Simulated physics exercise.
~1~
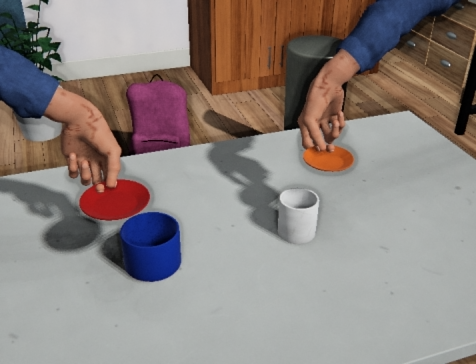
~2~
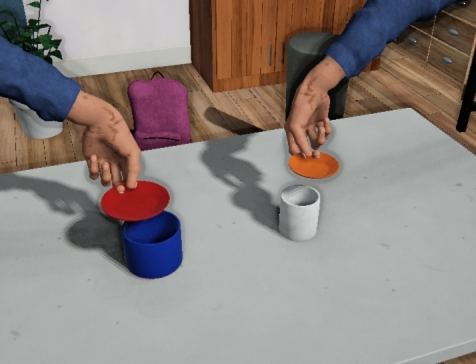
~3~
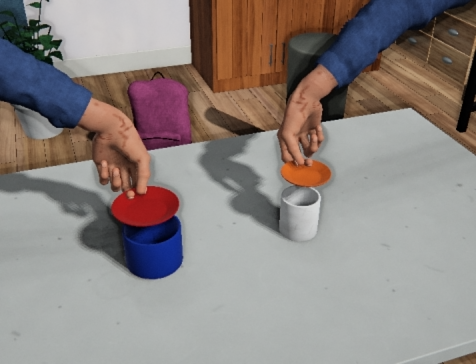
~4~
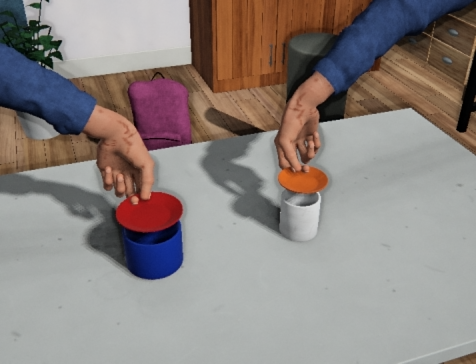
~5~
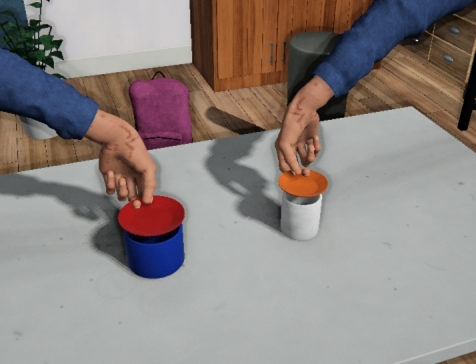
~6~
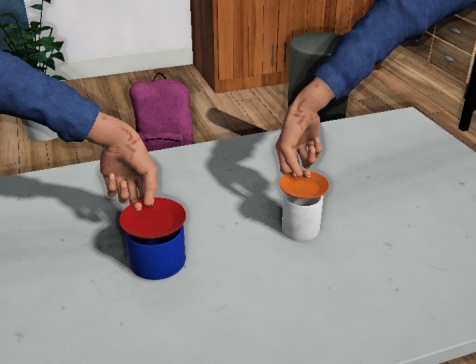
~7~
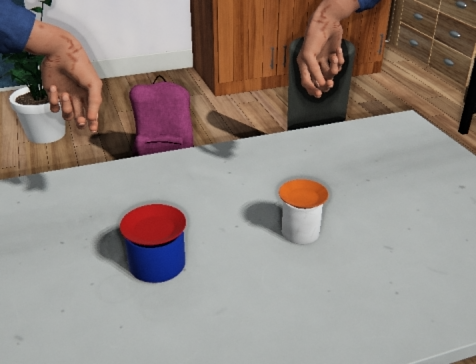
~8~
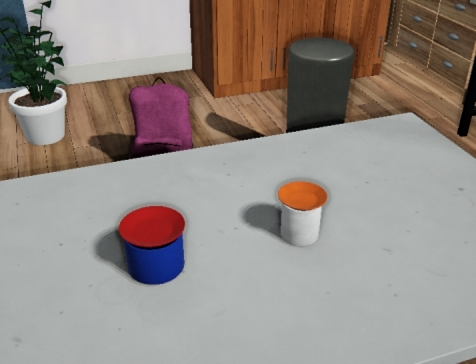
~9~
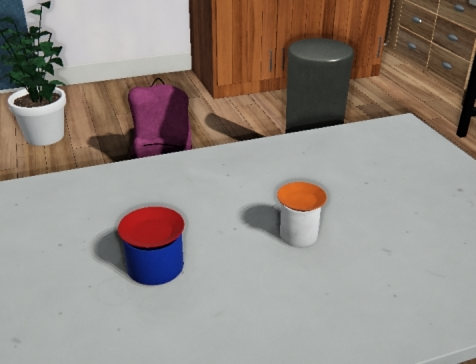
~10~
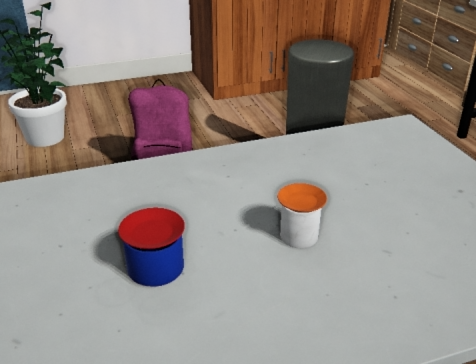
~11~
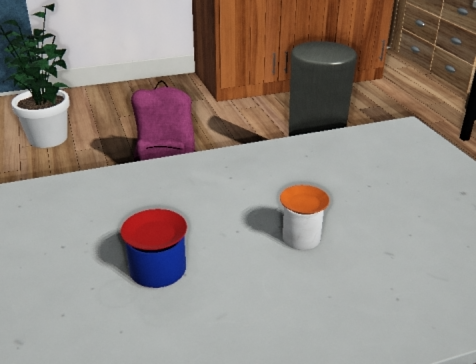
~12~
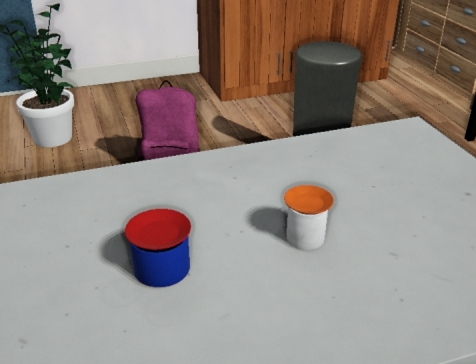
On a pale tabletop in a wood-floored room, two hands lower a red saucer onto a blue mug at left and an orange saucer onto a white cup at right, then let go and withdraw, leaving both saucers resting on the rims and covering the openings.
